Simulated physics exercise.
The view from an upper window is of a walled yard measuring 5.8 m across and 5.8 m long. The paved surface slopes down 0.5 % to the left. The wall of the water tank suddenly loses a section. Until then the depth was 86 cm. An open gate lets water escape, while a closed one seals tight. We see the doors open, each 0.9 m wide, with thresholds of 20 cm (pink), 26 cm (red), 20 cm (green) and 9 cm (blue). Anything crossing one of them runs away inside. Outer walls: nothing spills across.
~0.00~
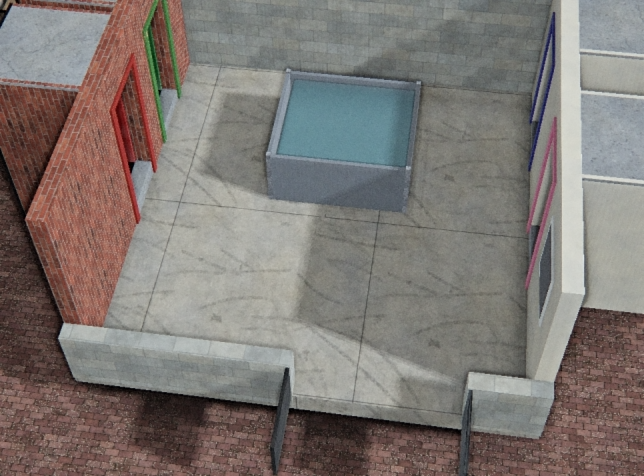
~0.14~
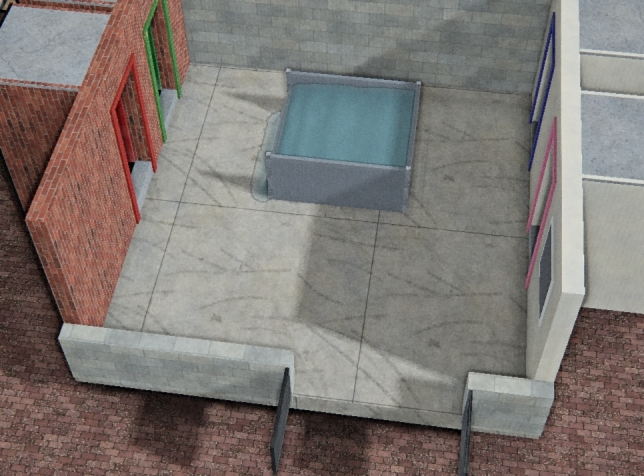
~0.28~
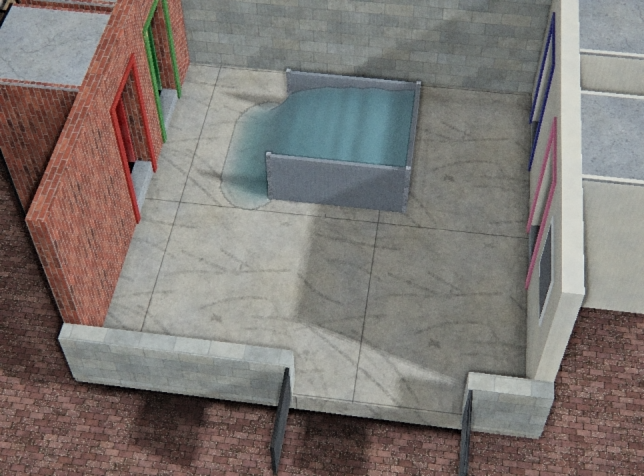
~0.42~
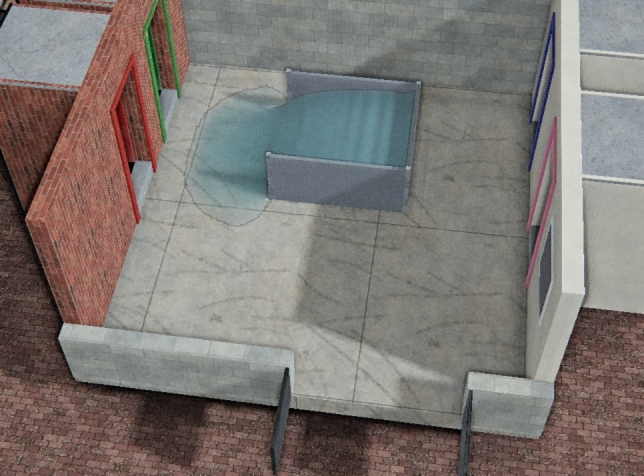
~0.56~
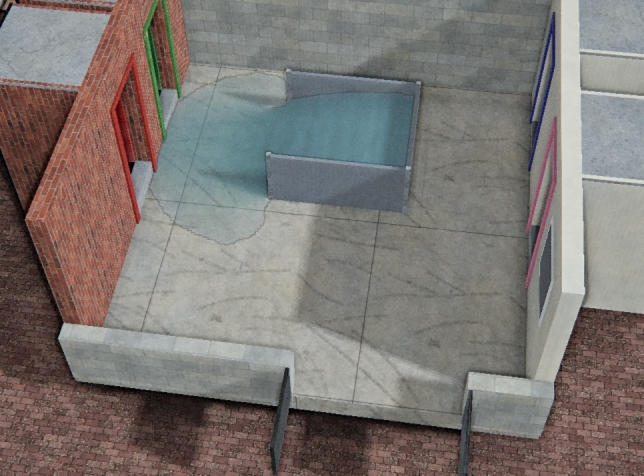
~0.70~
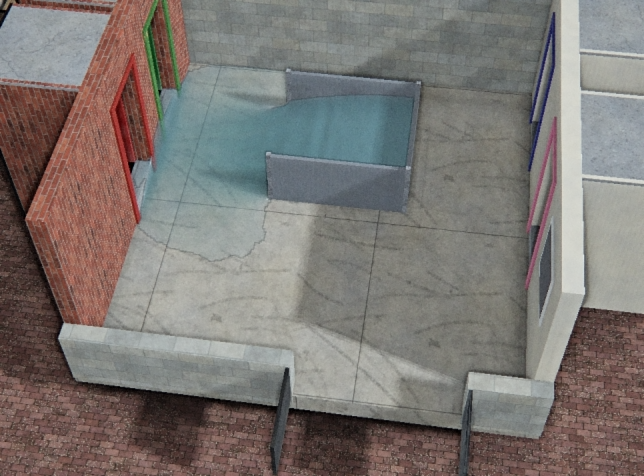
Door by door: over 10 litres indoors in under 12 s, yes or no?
Pink door: No, red door: Yes, green door: Yes, blue door: Yes.
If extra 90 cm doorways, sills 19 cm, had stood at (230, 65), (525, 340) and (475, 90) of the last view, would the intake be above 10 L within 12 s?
Result in order - more than that, not enough, not enough.
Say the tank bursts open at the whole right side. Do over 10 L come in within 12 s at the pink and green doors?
Here's how it goes: Pink exceeds it, green falls short.
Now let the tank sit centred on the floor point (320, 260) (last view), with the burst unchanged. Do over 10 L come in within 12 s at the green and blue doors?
Well, green ends up inside the mark and blue ends up beyond the mark.
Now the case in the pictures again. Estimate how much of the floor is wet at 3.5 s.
Close to 60 in a hundred.
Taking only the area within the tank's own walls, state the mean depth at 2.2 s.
22 cm.
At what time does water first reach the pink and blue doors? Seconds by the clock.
Arrival: Pink 5.0 s, blue 3.4 s.
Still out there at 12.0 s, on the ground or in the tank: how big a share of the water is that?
That would be close to 72 per cent.
After 1.4 s water covers 25 % of the floor and is deepest (52 cm) near (162, 151); pink door not reached, red door 41 cm at the sill, 23 L in, green door 48 cm at the sill, 101 L in, blue door not reached.
After 2.2 s water covers 35 % of the floor and is deepest (48 cm) near (190, 66); pink door not reached, red door 33 cm at the sill, 66 L in, green door 40 cm at the sill, 232 L in, blue door not reached.
After 3.5 s water covers 60 % of the floor and is deepest (26 cm) near (94, 355); pink door not reached, red door 18 cm at the sill, 77 L in, green door 23 cm at the sill, 299 L in, blue door 3 cm at the sill, 0 L in.
After 7.0 s water covers 95 % of the floor and is deepest (14 cm) near (506, 231); pink door 12 cm at the sill, 0 L in, red door 7 cm at the sill, 77 L in, green door 8 cm at the sill, 303 L in, blue door 10 cm at the sill, 49 L in.
After 12.0 s water covers 95 % of the floor and is deepest (12 cm) near (186, 366); pink door 6 cm at the sill, 0 L in, red door 11 cm at the sill, 77 L in, green door 8 cm at the sill, 303 L in, blue door 4 cm at the sill, 51 L in.
